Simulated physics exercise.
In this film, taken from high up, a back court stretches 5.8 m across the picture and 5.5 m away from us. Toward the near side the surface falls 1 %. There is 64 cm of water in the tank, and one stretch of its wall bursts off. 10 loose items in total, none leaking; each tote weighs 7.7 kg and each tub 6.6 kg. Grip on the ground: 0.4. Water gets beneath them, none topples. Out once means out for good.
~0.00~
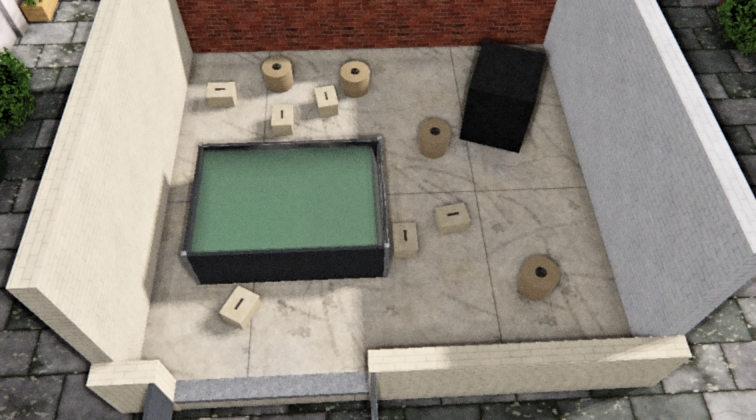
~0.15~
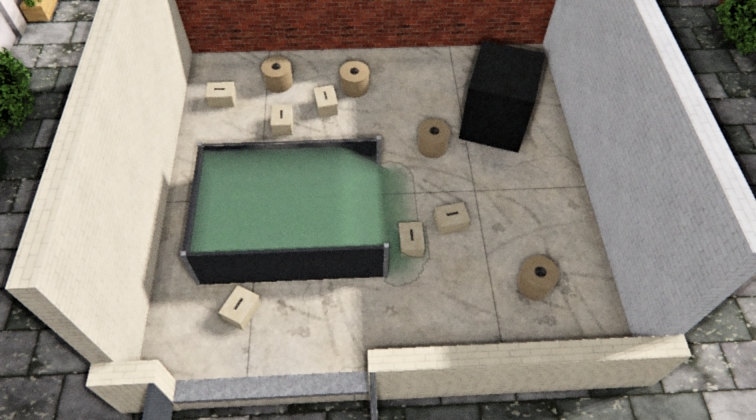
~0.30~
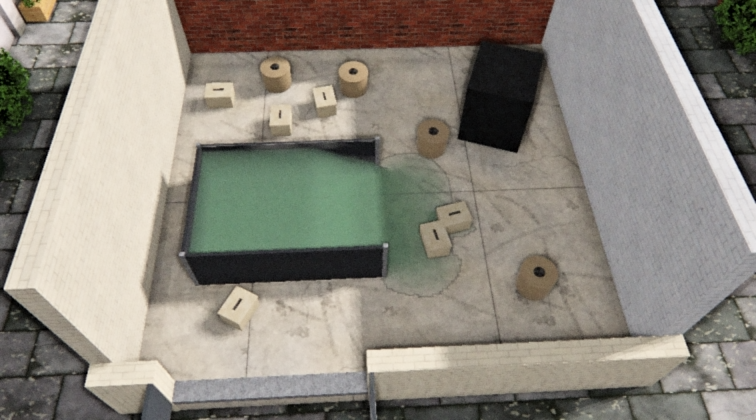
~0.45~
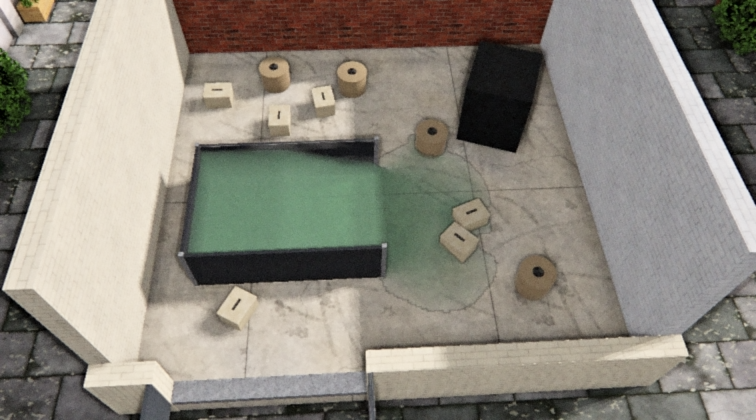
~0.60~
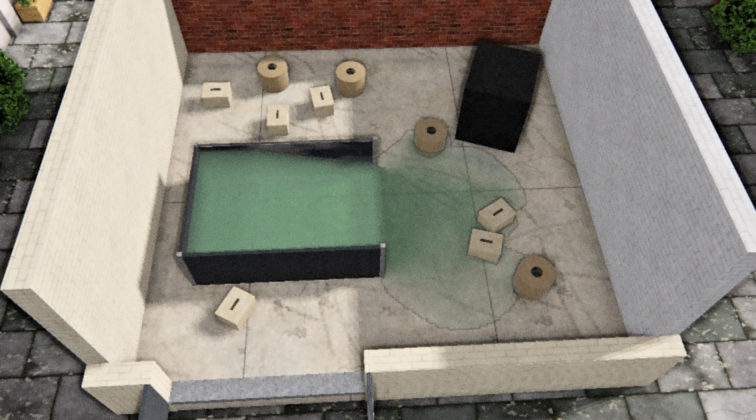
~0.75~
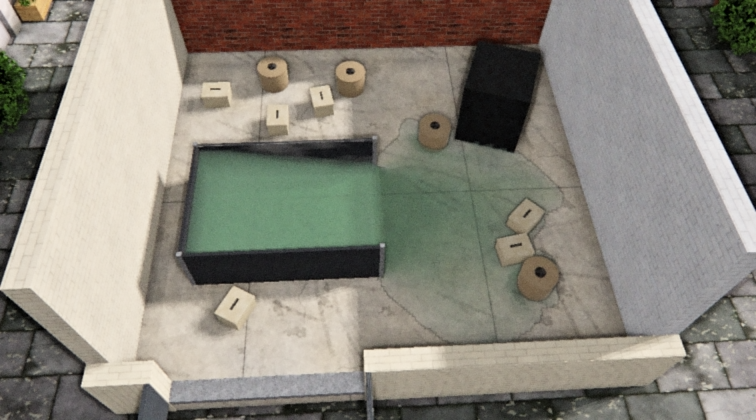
Green water poured out of the right side of a dark tank in a walled yard and spread across the paving, pushing two pale boxes to the right, close to a round brown tub.
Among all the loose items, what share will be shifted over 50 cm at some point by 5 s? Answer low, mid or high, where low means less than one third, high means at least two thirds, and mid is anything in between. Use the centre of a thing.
Mid.
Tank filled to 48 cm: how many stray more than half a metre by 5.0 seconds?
You'd get 4 in that case.
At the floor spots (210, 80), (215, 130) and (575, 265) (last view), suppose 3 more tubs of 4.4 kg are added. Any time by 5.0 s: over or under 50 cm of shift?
Going through them in turn, I'd say not that far, not that far and beyond.
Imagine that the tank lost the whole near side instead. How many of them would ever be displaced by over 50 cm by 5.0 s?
Then it comes to 2 of them.
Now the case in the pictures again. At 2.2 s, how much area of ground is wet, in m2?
Close to 17 m2, I'd say.
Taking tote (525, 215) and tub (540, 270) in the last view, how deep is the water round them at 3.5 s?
About 26 and 20 cm.
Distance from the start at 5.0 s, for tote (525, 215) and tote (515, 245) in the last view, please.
In turn: 200 cm, 120 cm.
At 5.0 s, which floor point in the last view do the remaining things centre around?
The centre is close to (321, 175).
After 1.1 s 4 of 10 are over 50 cm from their spots; 0 afloat.
After 2.2 s 4 of 10 are over 50 cm from their spots; 3 afloat.
After 3.5 s 4 of 10 are over 50 cm from their spots; 4 afloat.
After 5.0 s 5 of 10 are over 50 cm from their spots, and 5 have been at some point; 4 afloat.
